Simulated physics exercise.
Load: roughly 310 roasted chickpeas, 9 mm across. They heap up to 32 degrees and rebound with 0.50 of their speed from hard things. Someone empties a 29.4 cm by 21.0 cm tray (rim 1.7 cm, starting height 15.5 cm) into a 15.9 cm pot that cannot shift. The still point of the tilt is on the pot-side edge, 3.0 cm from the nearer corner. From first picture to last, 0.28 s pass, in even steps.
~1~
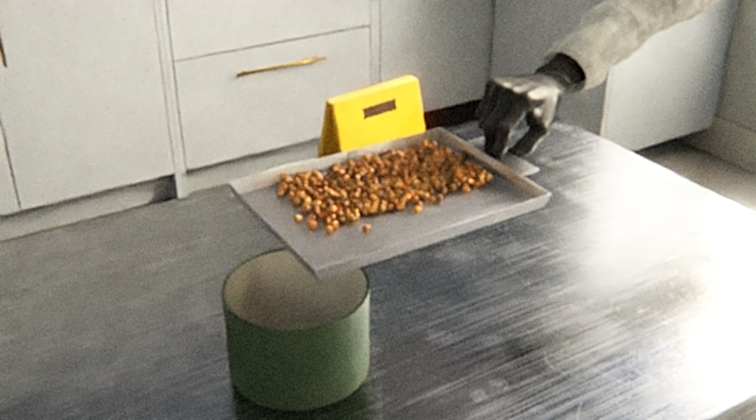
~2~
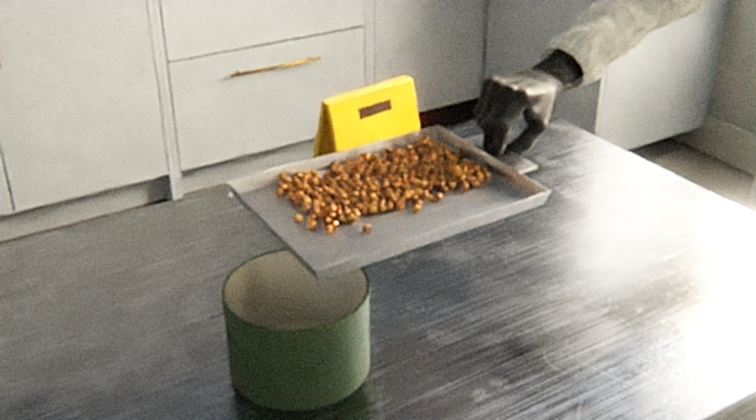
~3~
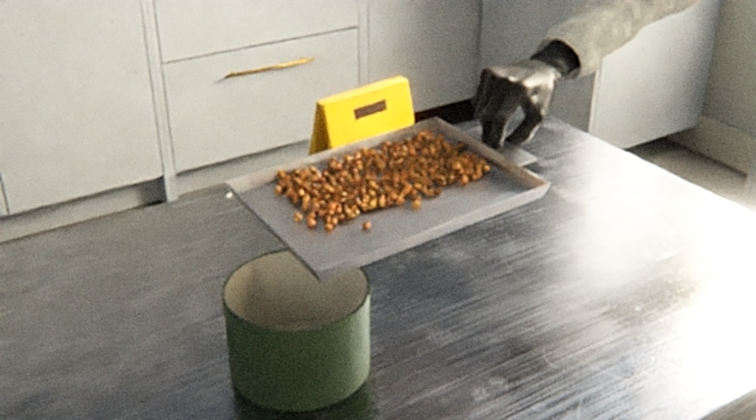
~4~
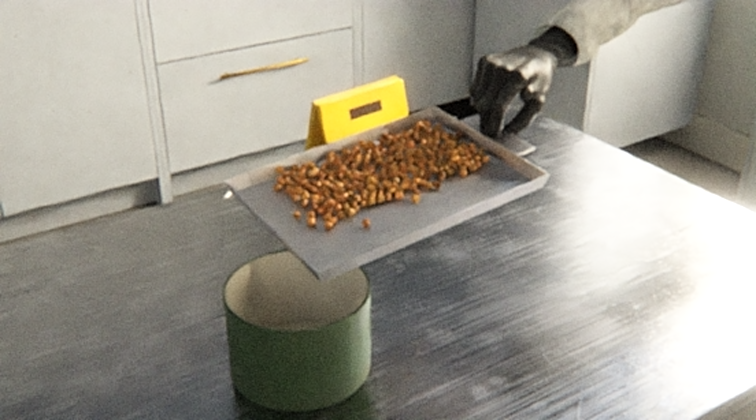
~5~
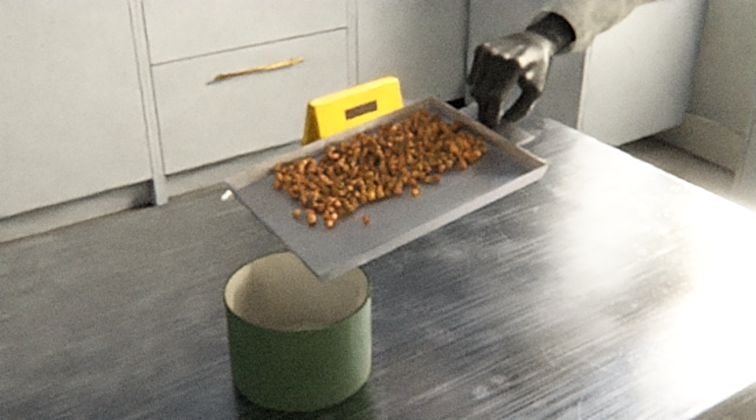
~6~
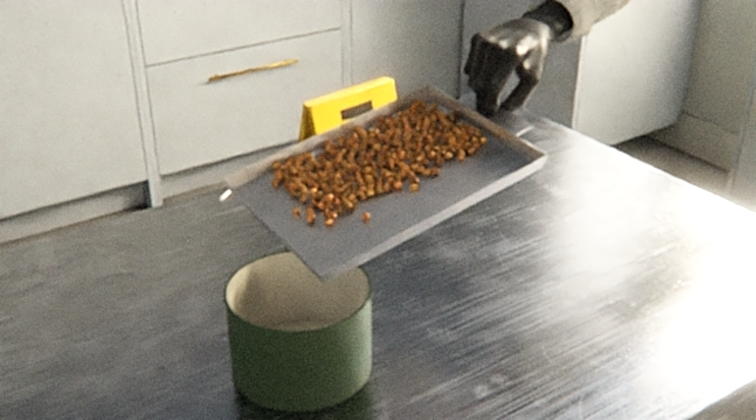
Tray of roasted chickpeas slowly tilting above a green pot, its far side rising as a black-gloved hand grips the edge.
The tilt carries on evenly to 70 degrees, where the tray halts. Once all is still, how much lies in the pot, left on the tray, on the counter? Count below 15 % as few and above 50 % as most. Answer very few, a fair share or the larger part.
Pot very few, tray the larger part, counter very few.
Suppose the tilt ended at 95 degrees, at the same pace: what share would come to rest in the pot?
It would be near 40 per cent.
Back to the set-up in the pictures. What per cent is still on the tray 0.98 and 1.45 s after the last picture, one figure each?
About 95, 90.
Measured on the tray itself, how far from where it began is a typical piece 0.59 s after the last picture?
Roughly 11 cm.
Then, 0.59 s after the last picture, tilt 39 degrees; the tray holds 100 %, the pot 0 %.
Then, 0.98 s after the last picture, tilt 58 degrees; the tray holds 95 %, the pot 0 %.
Then, 1.45 s after the last picture, tilt 70 degrees; the tray holds 90 %, the pot 5 %.
In the end, pot 5 %, tray 90 %, counter 5 %.
